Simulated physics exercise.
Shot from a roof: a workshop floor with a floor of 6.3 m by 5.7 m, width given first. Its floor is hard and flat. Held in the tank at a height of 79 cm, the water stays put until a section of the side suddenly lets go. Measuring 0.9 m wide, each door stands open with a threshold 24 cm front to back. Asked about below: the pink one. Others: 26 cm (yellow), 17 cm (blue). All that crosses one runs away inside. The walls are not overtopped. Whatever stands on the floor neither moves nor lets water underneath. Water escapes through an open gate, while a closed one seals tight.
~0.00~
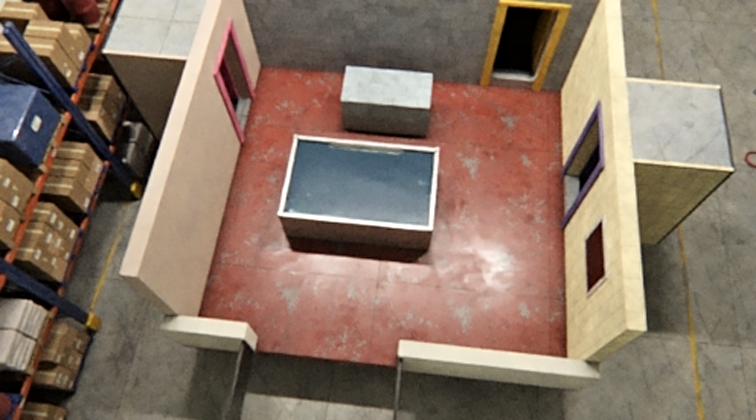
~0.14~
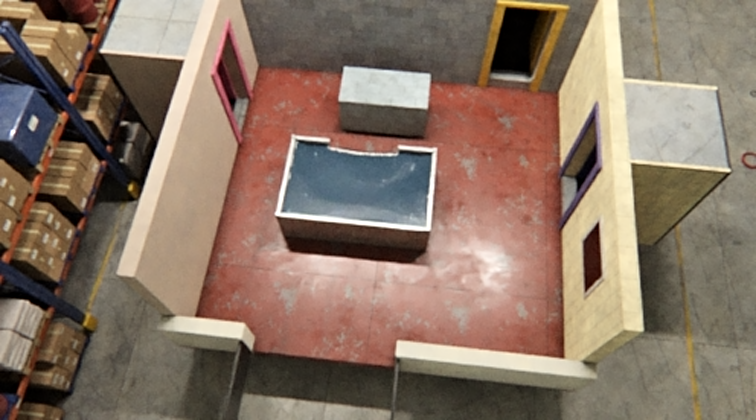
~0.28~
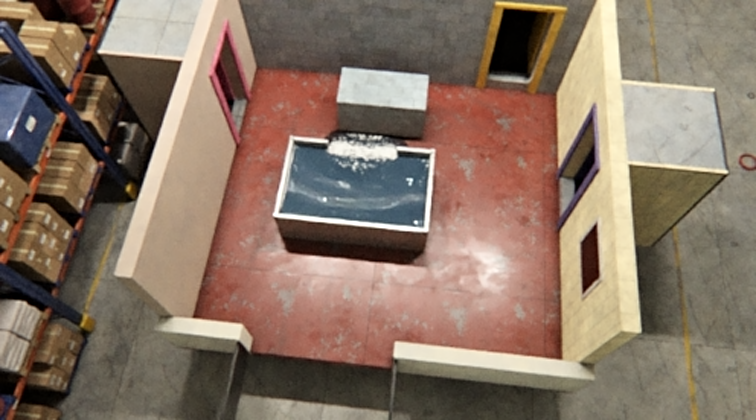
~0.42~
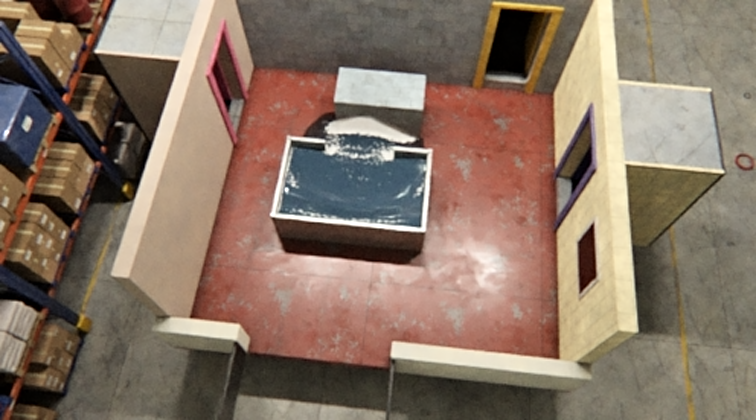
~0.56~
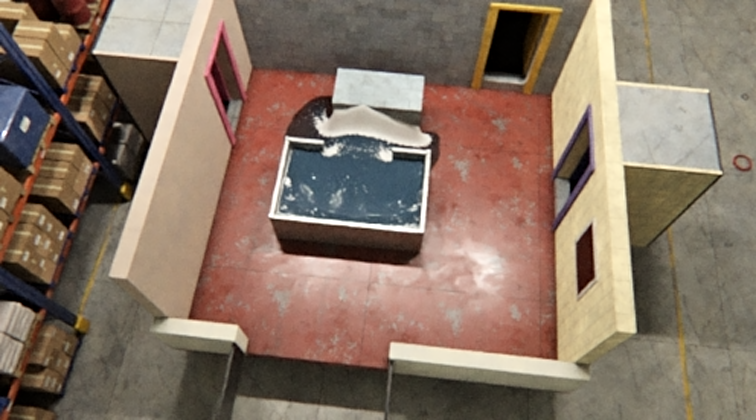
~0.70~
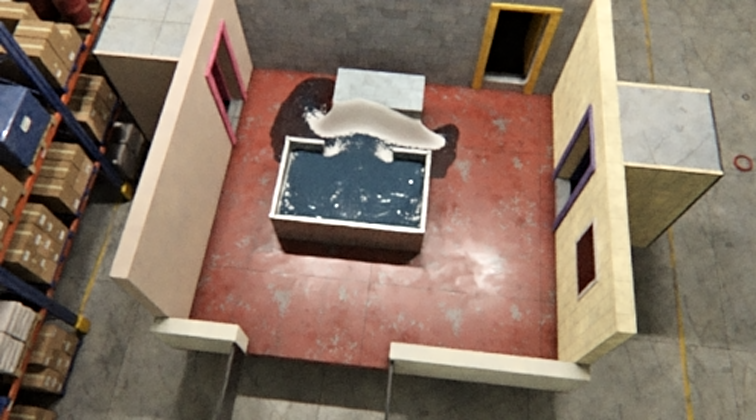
Water in the still tank broke out through a gap on the far side, foamed up against the pale block behind it, and spread across the red floor to both sides, leaving the pink door dry.
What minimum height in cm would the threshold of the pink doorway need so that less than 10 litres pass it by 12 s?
26 cm.
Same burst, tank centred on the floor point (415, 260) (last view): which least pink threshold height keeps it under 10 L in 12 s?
Then about 17 centimetres at the least.
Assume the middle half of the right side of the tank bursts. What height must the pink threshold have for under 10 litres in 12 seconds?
Then something near 6.0 cm.
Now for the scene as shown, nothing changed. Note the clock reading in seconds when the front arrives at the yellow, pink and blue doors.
Arrival times - yellow 1.4 s, pink 1.2 s, blue 1.6 s.
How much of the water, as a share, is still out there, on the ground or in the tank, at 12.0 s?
Some 78 per cent remains.
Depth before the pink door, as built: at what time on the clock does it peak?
2.6 s.
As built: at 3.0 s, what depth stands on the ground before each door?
Door by door in cm - yellow 11, pink 22, blue 19.
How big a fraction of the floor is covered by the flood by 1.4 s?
35 %.
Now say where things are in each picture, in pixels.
The first frame shows the tank at (361, 183) is whole and still, 79 cm deep; the pink door at (236, 88) is dry.
In the second frame, water pours out on the far side and has run 0.3 m, to a hidden place; about 12 cm deep outside, 79 cm at the back.
In the third frame, the front is at (341, 132), 0.8 m from the gap on the far side; 1.2 m2 of floor is wet, 76 cm left at the back.
In the fourth frame, water pours out on the far side and has run 1.2 m, to (331, 116); about 20 cm deep outside, 68 cm at the back.
In the fifth frame, water pours out on the far side and has run 1.6 m, to (327, 99); about 11 cm deep outside, 68 cm at the back.
In the sixth frame, the gap is on the far side, the front 2.1 m out at (311, 81); the back of the tank holds 63 cm; the pink door at (228, 90), 2.7 m from the gap, is still 0.9 m from the nearest water.
After 1.4 s water covers 35 % of the floor, deepest (56 cm) near (363, 140); 13 cm at the pink door, 8 litres in over its 8 cm threshold.
After 3.0 s water covers 60 % of the floor, deepest (32 cm) near (363, 140); 22 cm at the pink door, 183 litres in over its 8 cm threshold.
After 12.0 s water covers 95 % of the floor, deepest (10 cm) near (284, 321); 8 cm at the pink door, 336 litres in over its 8 cm threshold.
At the pink door as built, the water arrived by 1.2 s and peaked near 25 cm at 2.6 s.
Run again over the same 12 s with other heights there, 34 litres in over 22 cm, 2 litres over 30 cm. The limit of 10 litres is kept from about 26 cm up.
